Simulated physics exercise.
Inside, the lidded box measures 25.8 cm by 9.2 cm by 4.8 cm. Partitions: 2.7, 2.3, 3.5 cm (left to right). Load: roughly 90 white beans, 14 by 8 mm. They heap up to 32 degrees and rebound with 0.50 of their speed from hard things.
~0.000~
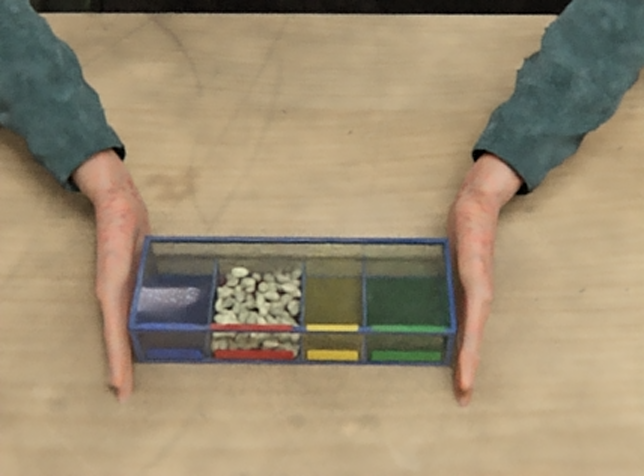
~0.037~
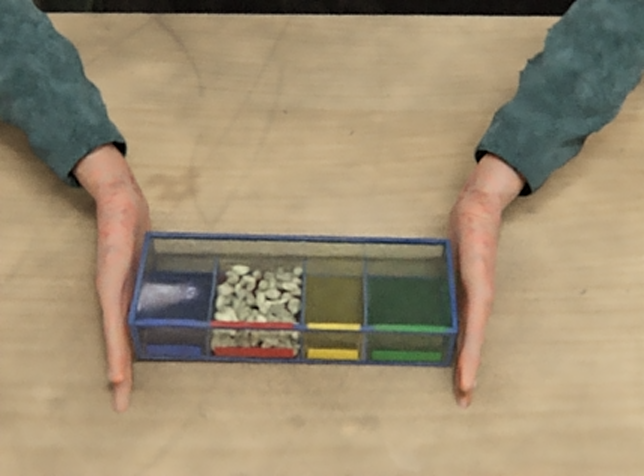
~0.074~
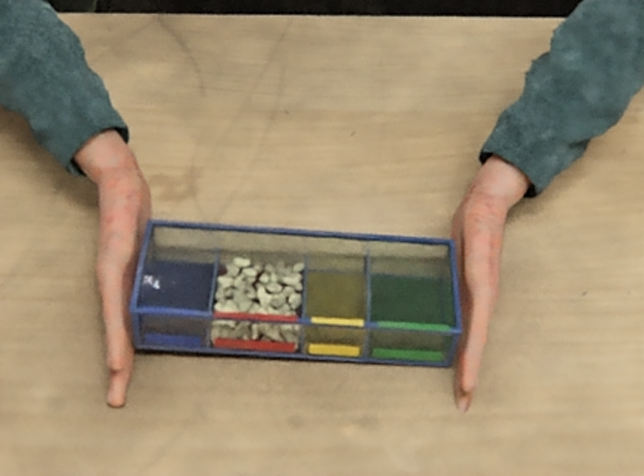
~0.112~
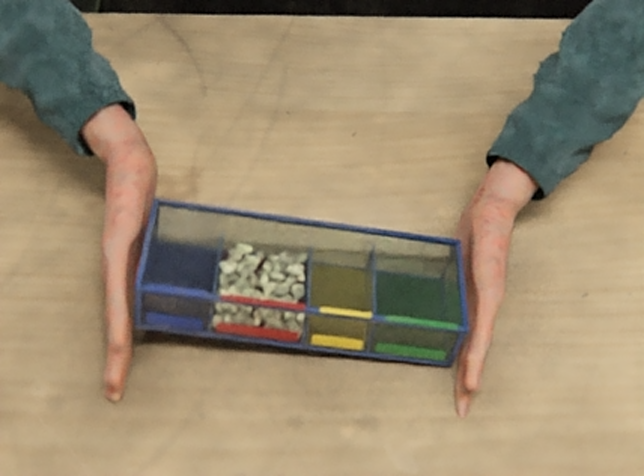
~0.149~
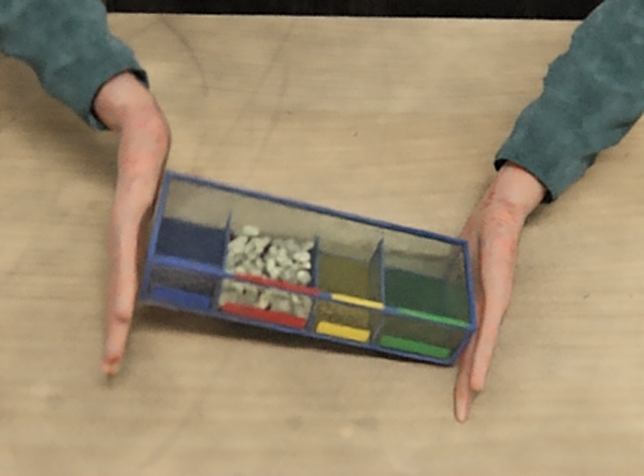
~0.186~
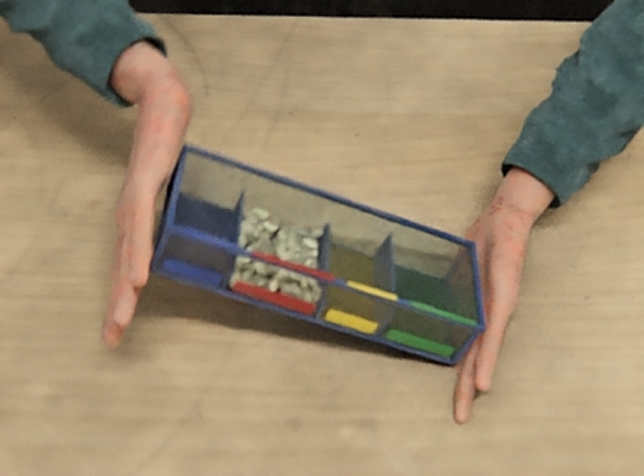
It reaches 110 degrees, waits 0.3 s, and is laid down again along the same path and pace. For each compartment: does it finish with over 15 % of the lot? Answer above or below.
Red compartment: Below; blue compartment: Below; green compartment: Above; yellow compartment: Above.
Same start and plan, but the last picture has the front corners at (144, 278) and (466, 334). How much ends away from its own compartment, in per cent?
Then about 100 per cent.
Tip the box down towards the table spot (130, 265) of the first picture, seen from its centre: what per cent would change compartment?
About 80 per cent.
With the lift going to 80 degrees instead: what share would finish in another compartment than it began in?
About 80 per cent.
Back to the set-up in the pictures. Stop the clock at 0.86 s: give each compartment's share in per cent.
Red 0; blue 0; green 40; yellow 55.
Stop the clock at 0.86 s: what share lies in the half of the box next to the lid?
Some 90 per cent.
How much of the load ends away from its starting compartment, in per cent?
About 100 per cent.
Then, at 0.86 s, tilt 110 degrees; green 40 %, yellow 55 %.
After 1.32 s, tilt 60 degrees; green 55 %, yellow 45 %.
Then, at 1.84 s, tilt 0 degrees; green 60 %, yellow 40 %.
By 2.4 s all is still; red 0 %, blue 0 %, green 60 %, yellow 40 %.
